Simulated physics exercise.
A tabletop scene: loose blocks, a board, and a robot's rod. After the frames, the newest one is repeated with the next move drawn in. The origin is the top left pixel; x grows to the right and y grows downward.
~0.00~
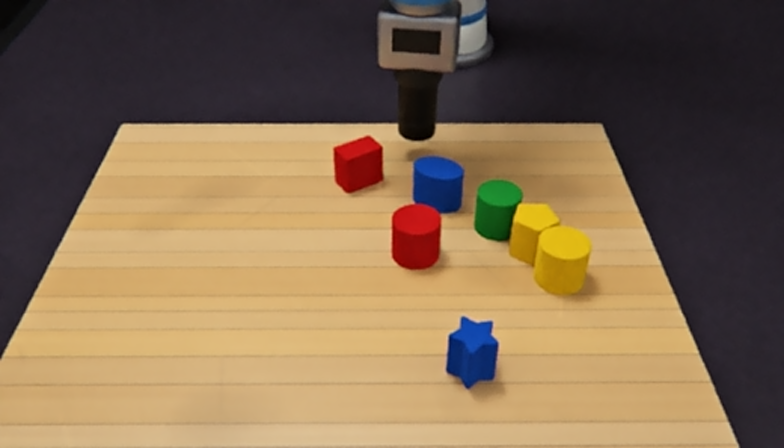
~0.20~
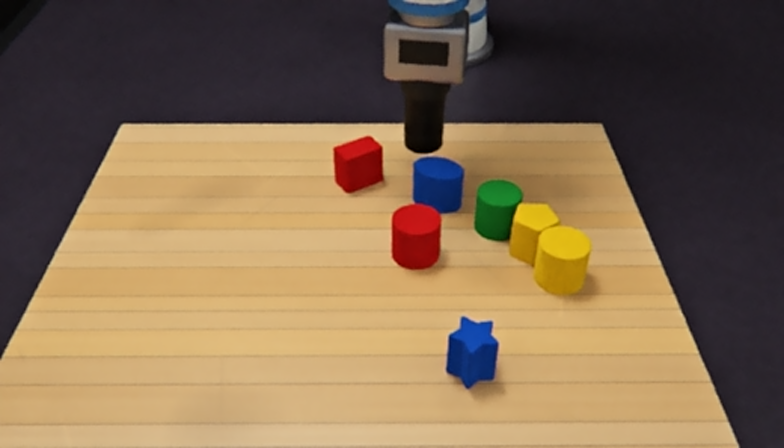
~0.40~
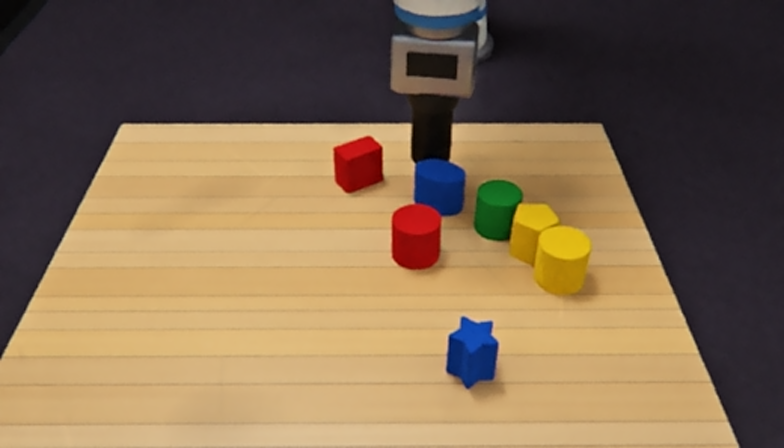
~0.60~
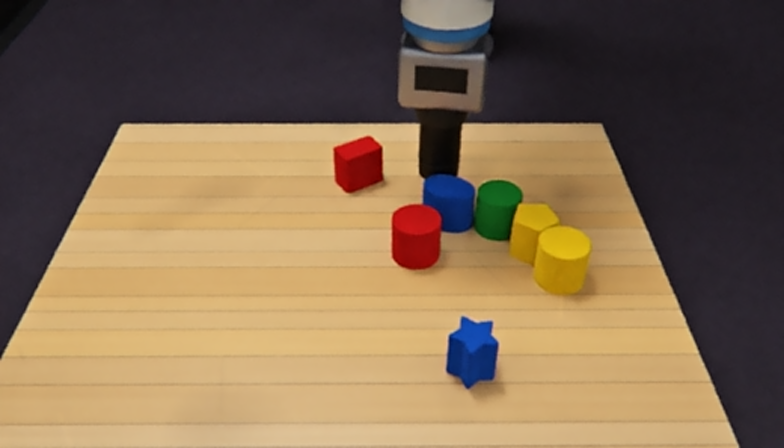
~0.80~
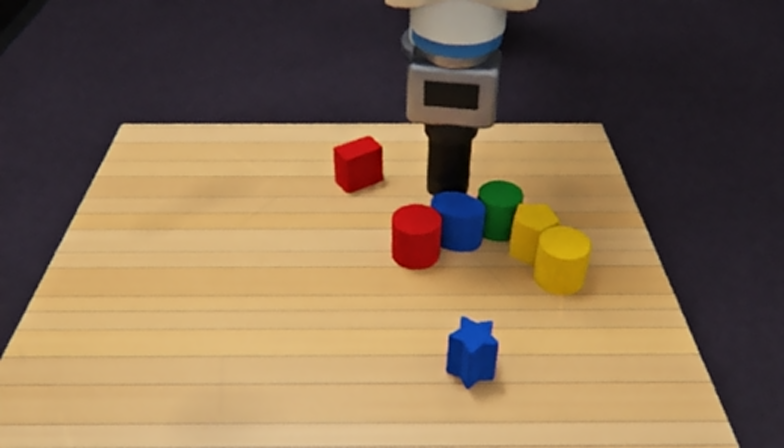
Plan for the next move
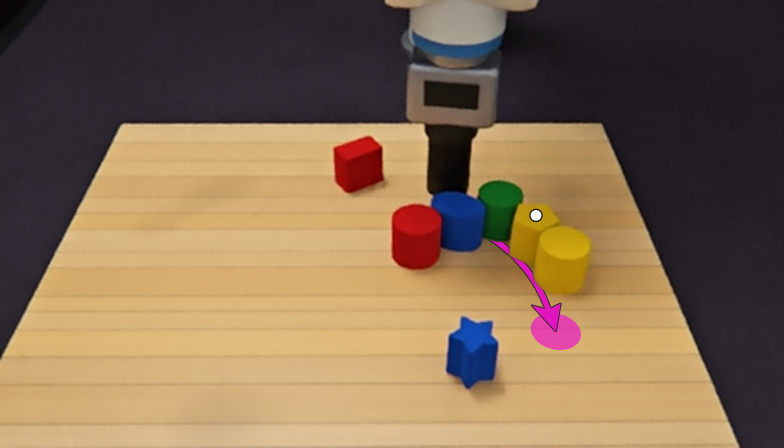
A robot's black rod moved down onto the wooden board and pushed the blue block forward and slightly right, between the red and green round blocks, while the other blocks stayed almost still.
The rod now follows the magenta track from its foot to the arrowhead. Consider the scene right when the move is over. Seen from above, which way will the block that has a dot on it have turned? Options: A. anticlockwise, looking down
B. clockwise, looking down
B.
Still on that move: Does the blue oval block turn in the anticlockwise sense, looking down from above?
No, I don't think so.
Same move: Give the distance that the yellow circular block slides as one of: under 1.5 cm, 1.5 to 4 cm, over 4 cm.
The move is long, over 4 cm.
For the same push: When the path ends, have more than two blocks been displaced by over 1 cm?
The answer is yes.
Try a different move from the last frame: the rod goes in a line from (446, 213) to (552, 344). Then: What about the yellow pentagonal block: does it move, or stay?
That block gets shifted.
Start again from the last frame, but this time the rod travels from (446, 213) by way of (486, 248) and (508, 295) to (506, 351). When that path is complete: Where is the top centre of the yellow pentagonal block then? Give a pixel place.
Answer: (567, 217).
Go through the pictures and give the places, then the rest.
The first picture shows rod tip (417, 132); block tops, blue oval block (439, 167); green circular block (500, 192); yellow pentagonal block (536, 215); yellow circular block (565, 242).
The second picture shows rod (423, 145); blocks unchanged.
The third picture shows rod (431, 158); blue oval block (440, 170).
The fourth picture shows rod (439, 173); blue oval block (449, 186).
The fifth picture shows rod (447, 189); blue oval block (458, 204); green circular block (501, 193); yellow pentagonal block (536, 215); yellow circular block (565, 242).
Path on the board, from (446, 213) over (496, 241) and (534, 280) to (556, 331); the dot is on the yellow pentagonal block.
The first path, step by step. One third of the way, rod (499, 217); blue oval block (482, 233), turned 65° clockwise; green circular block (542, 198); yellow pentagonal block (575, 220), turned 50° clockwise; yellow circular block (571, 249).
Two thirds of the way, rod (539, 257); blue oval block (489, 252); green circular block (546, 199); yellow pentagonal block (581, 221), turned 55° clockwise; yellow circular block (590, 261).
At the end, rod (561, 307); blue oval block (489, 252), turned 130° clockwise; green circular block (546, 199); yellow pentagonal block (581, 221), turned 55° clockwise; yellow circular block (609, 276).
